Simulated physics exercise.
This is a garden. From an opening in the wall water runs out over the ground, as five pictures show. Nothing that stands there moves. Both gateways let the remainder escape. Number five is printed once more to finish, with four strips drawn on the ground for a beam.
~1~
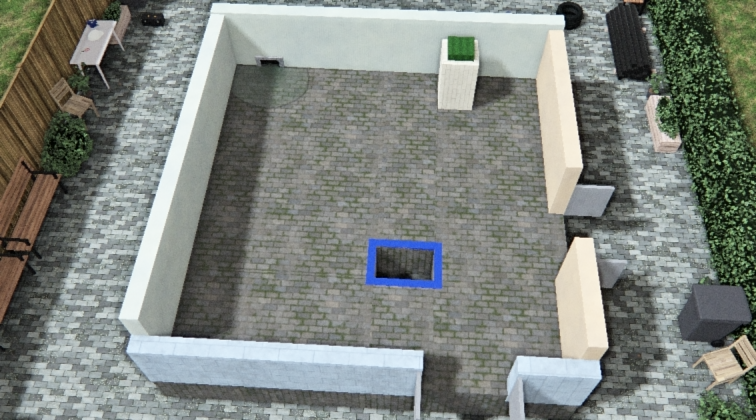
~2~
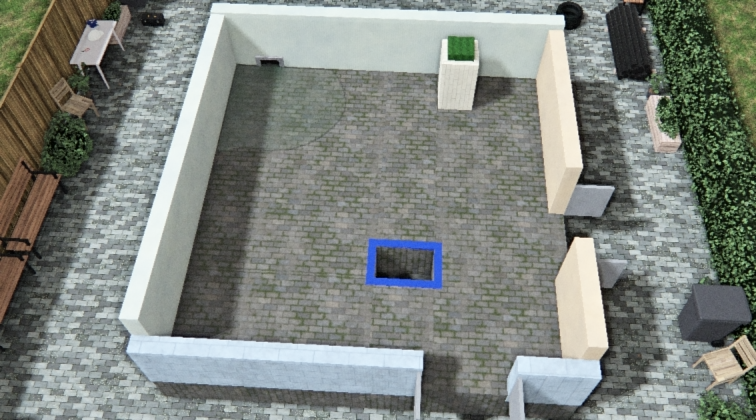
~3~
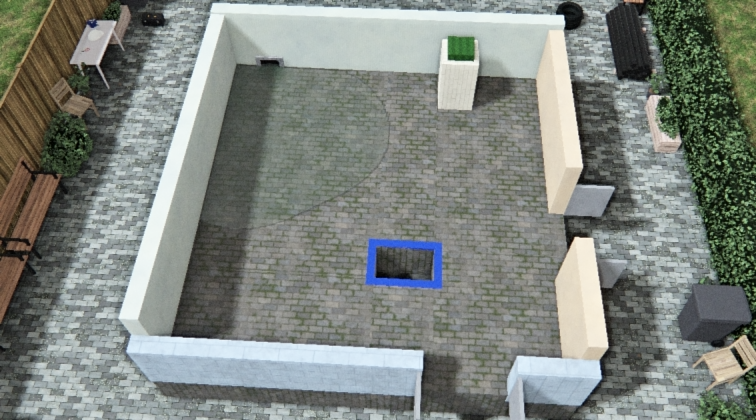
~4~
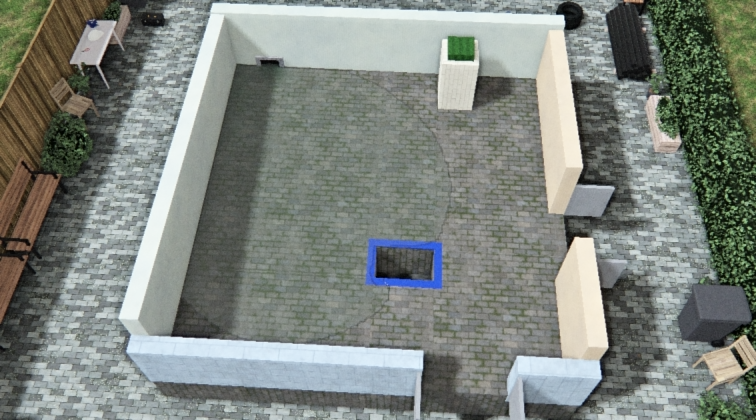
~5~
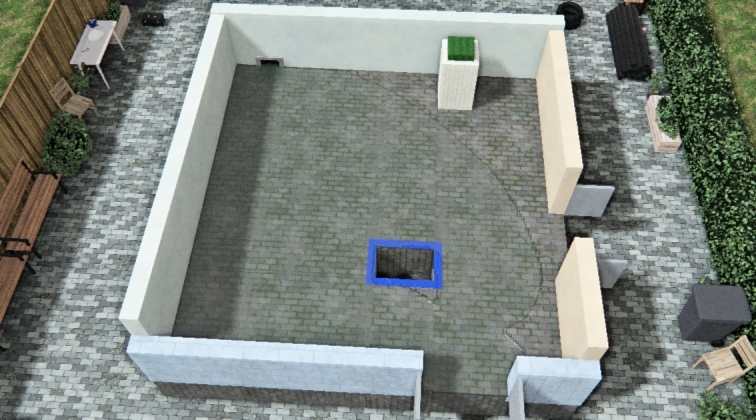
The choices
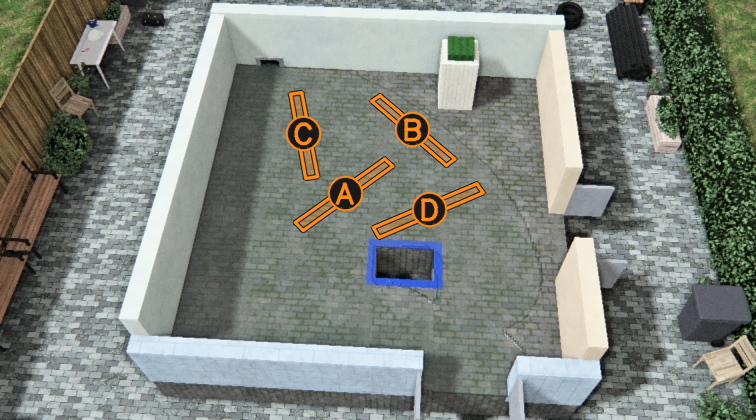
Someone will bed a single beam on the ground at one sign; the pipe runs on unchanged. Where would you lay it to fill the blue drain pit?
B works best here.
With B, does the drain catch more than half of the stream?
No.
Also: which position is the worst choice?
That is position A.
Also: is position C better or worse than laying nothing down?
Position C is worse.
On the marked copy, A from (299, 226) to (388, 162); B from (375, 98) to (450, 162); C from (296, 93) to (311, 177); D from (376, 232) to (480, 188).
If A is chosen, about 7 % of the stream goes into the blue drain pit, about 93 % out by the gates.
If B is chosen, about 28 % of the stream goes into the blue drain pit, about 72 % out by the gates.
If C is chosen, about 18 % of the stream goes into the blue drain pit, about 82 % out by the gates.
If D is chosen, about 17 % of the stream goes into the blue drain pit, about 83 % out by the gates.
